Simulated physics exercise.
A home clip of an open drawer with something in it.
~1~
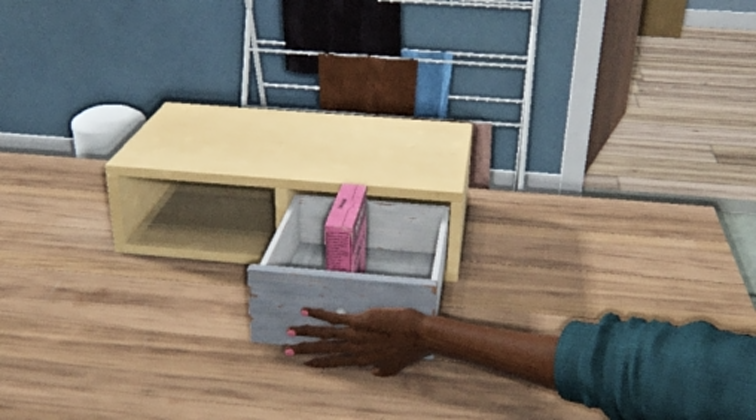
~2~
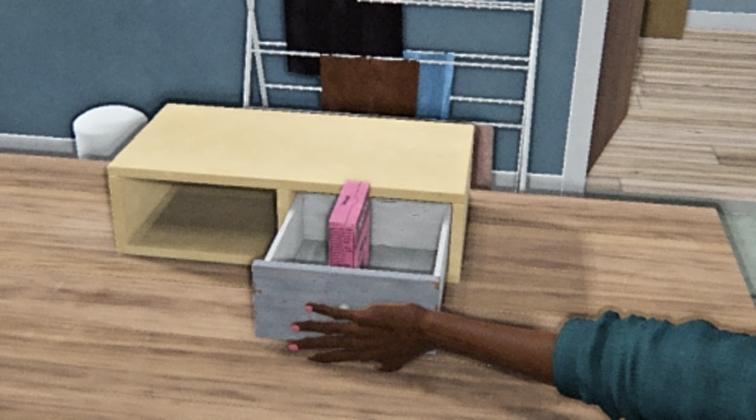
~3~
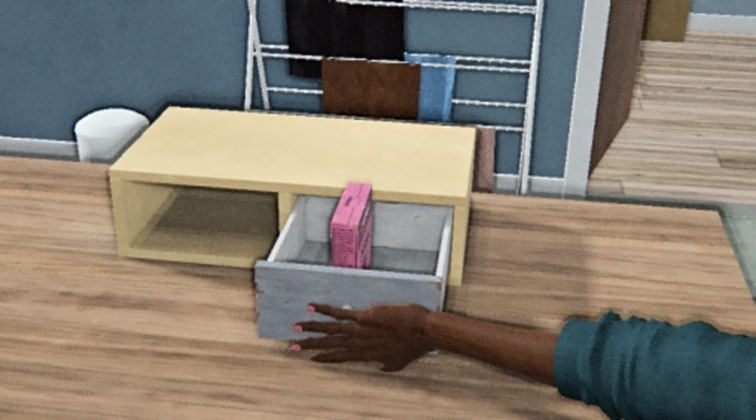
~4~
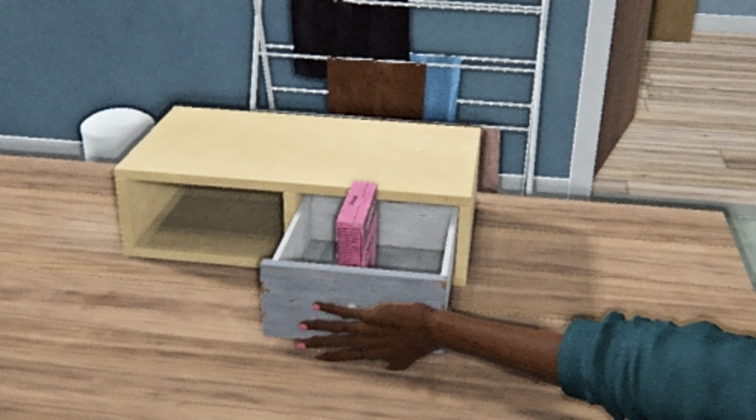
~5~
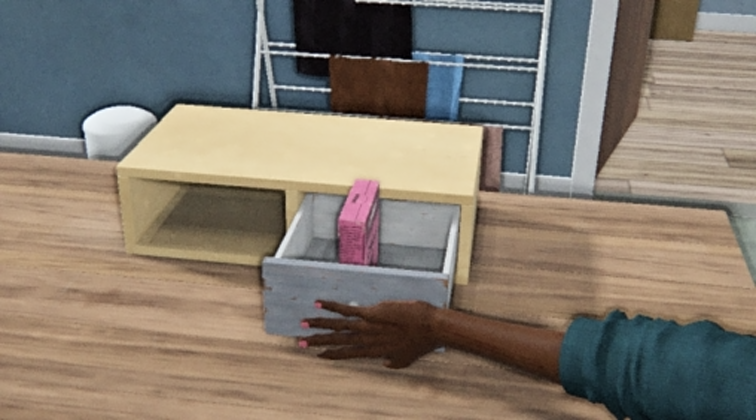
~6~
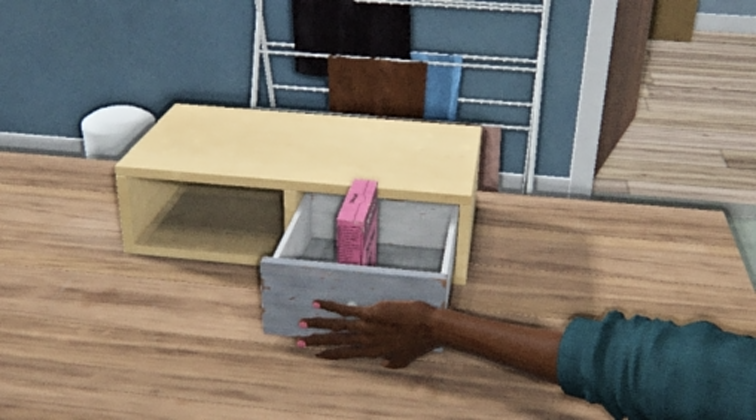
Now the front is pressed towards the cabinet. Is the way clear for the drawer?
Here the drawer stays ajar.
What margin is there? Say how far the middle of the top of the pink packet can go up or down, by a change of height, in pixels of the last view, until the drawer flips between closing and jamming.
About 24 pixels down.
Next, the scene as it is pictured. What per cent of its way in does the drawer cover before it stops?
Near 30 in a hundred.
Then, 0.30 s past the last view, drawer starting in.
Finally, the drawer will not close.
